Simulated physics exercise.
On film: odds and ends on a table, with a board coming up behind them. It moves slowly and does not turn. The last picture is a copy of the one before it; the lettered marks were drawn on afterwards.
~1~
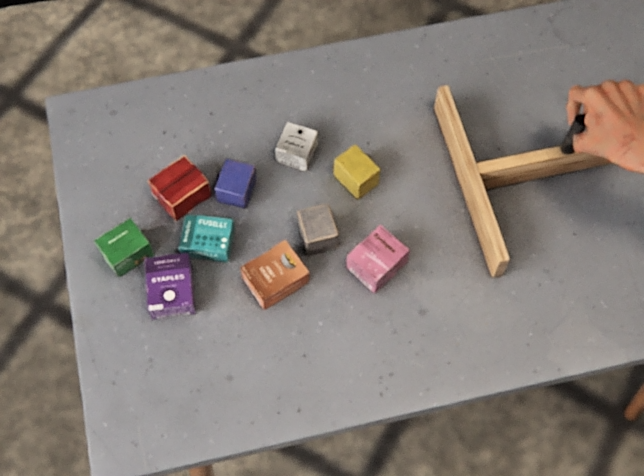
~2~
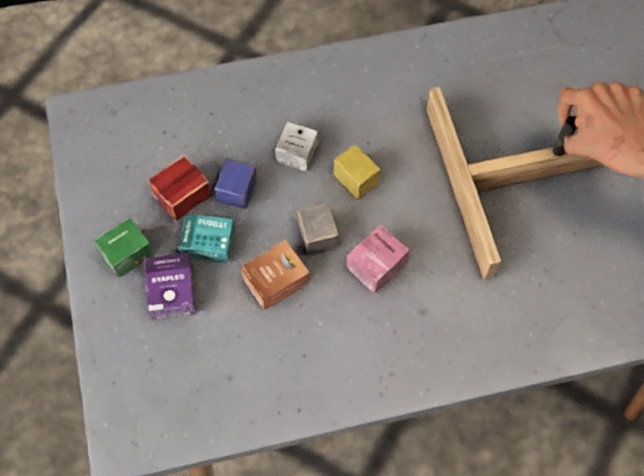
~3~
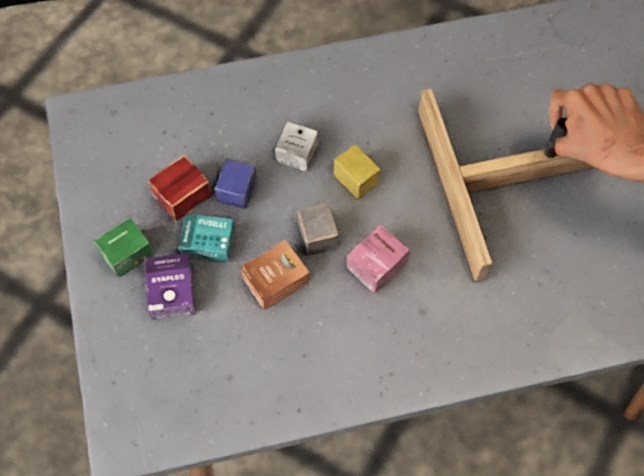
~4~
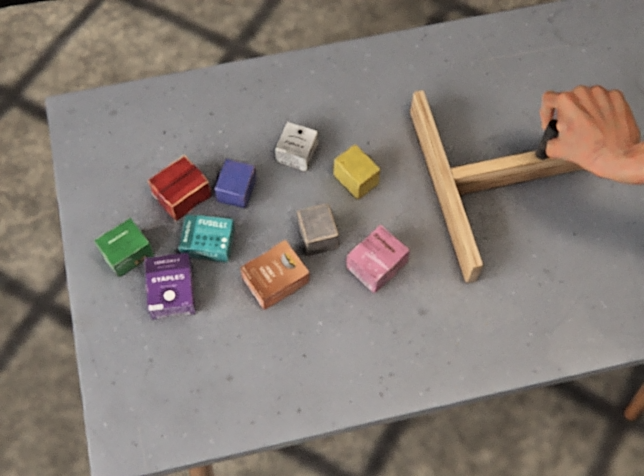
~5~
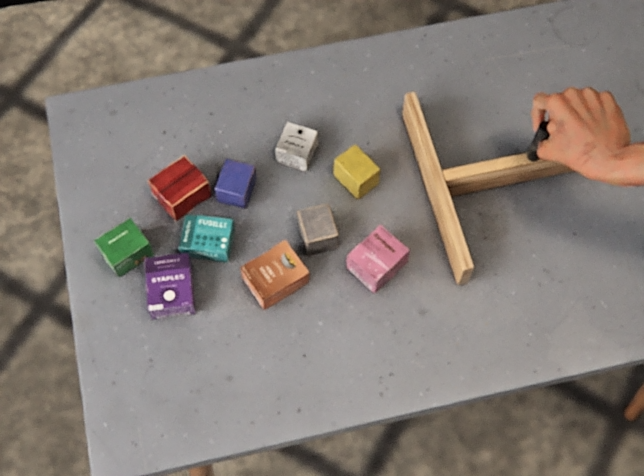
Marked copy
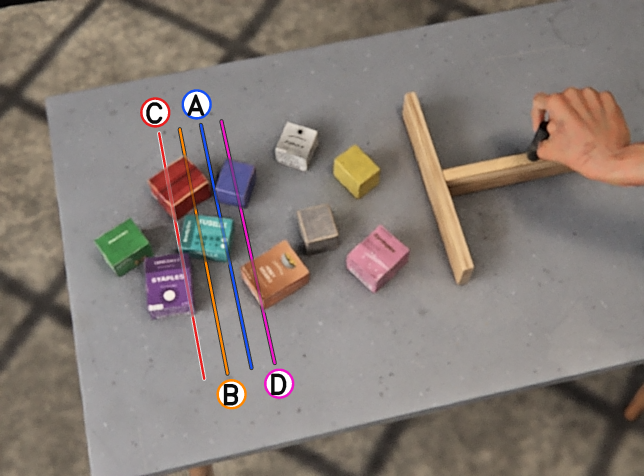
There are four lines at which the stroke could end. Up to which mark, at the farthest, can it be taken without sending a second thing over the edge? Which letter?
C.
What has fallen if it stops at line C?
The purple box goes over.
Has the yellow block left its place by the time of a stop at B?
Yes.
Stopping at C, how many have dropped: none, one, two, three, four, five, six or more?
In all, one.
On the marked copy, A at (225, 239); B at (202, 244); C at (180, 248); D at (246, 234).
Following C. Soon after the start, board (347, 195); white box (293, 146); pink box (330, 263).
Later, board (254, 214); purple box (132, 295); red box (156, 190).
In the end, board (180, 229); purple box over the edge; green packet (73, 262); one fallen.
As for the rest, A is within the limit but short; B is within the limit but short; D is within the limit but short.
